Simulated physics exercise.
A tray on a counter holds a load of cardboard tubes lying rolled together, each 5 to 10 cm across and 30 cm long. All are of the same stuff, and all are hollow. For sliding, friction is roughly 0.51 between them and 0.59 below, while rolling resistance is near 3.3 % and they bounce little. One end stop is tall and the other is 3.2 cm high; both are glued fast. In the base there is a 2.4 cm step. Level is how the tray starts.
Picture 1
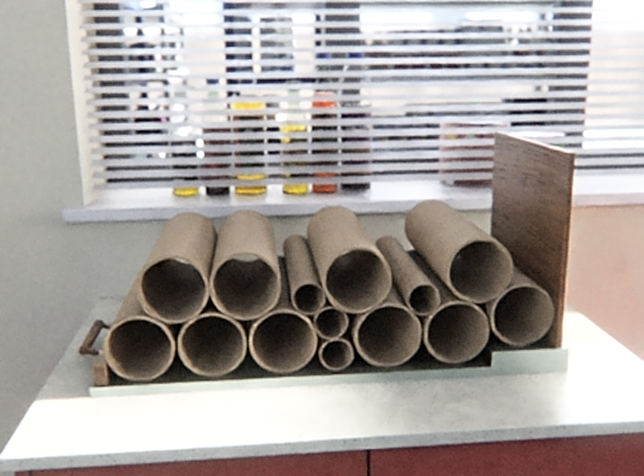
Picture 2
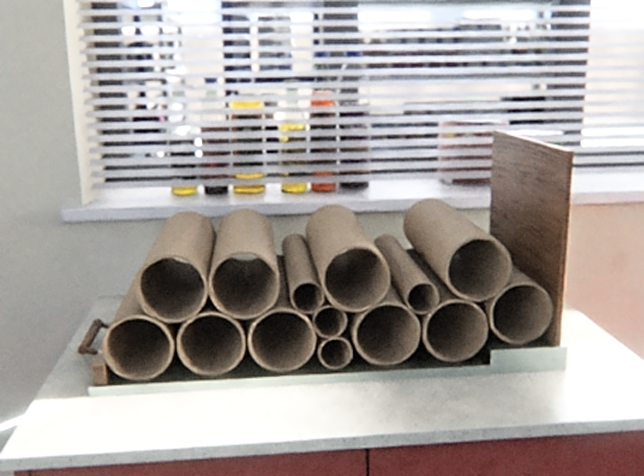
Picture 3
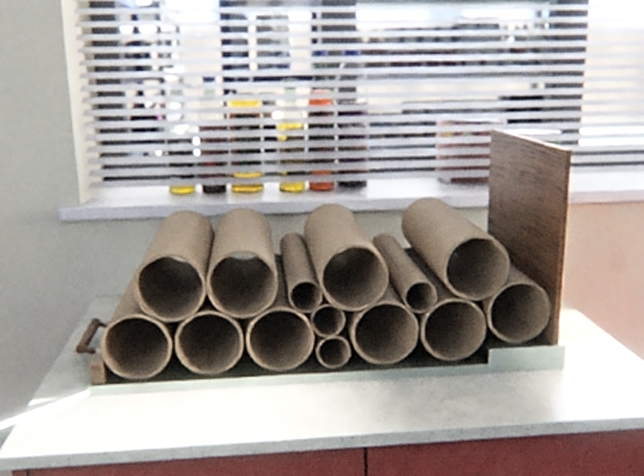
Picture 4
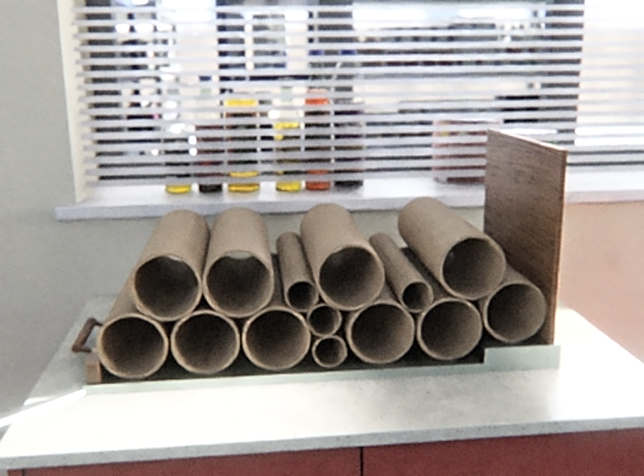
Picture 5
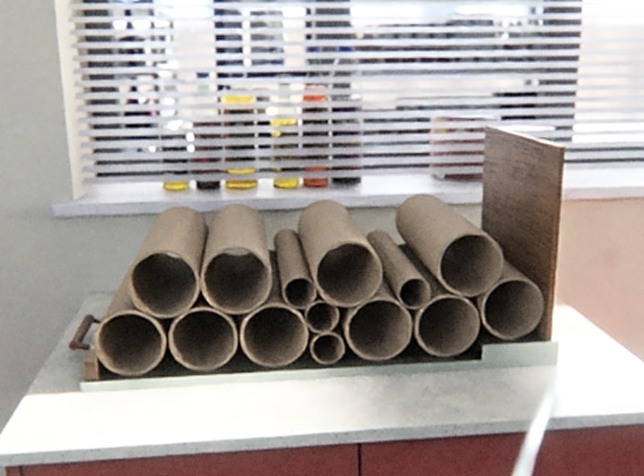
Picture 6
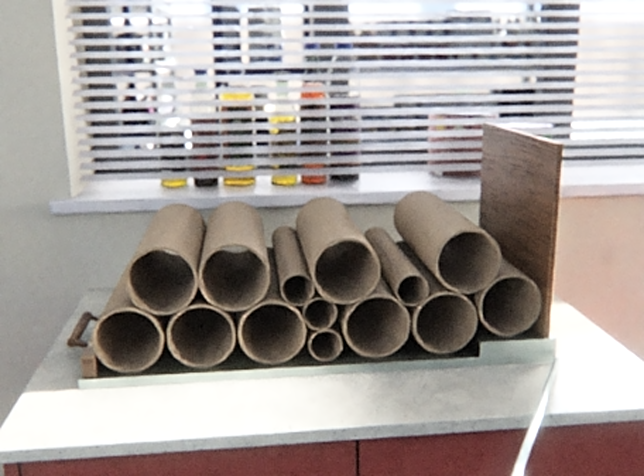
The footage shows hollow cardboard tubes stacked in a tray on a counter before a window with blinds, staying still as the view shifts very slightly, while a thin pale pointer appears near the tray's right end.
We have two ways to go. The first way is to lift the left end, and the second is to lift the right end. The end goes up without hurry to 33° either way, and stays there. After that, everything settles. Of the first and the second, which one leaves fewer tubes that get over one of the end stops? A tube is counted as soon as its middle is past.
The first.
First choice, 2.35 s in, left end up 33°; 4 now displaced over 3 cm; not one over the end stops; the one last seen at (234, 278) 5 cm right and 1.3 cm up (moves measured on the tray).
First choice, at rest by 3.4 s, 6 moved over 3 cm; not one over the end stops; the one last seen at (234, 278) 15 cm right and 1.5 cm up; top of the pile 22 cm high, from 19 cm.
Second choice, 2.35 s in, right end up 33°; 6 now displaced over 3 cm; not one over the end stops; the one last seen at (234, 278) 8 cm left and 1.1 cm up.
Second choice, at rest by 3.6 s, 6 moved over 3 cm; 6 over the left lip; the one last seen at (234, 278) fallen off to the left; top of the pile 12 cm high, from 19 cm.
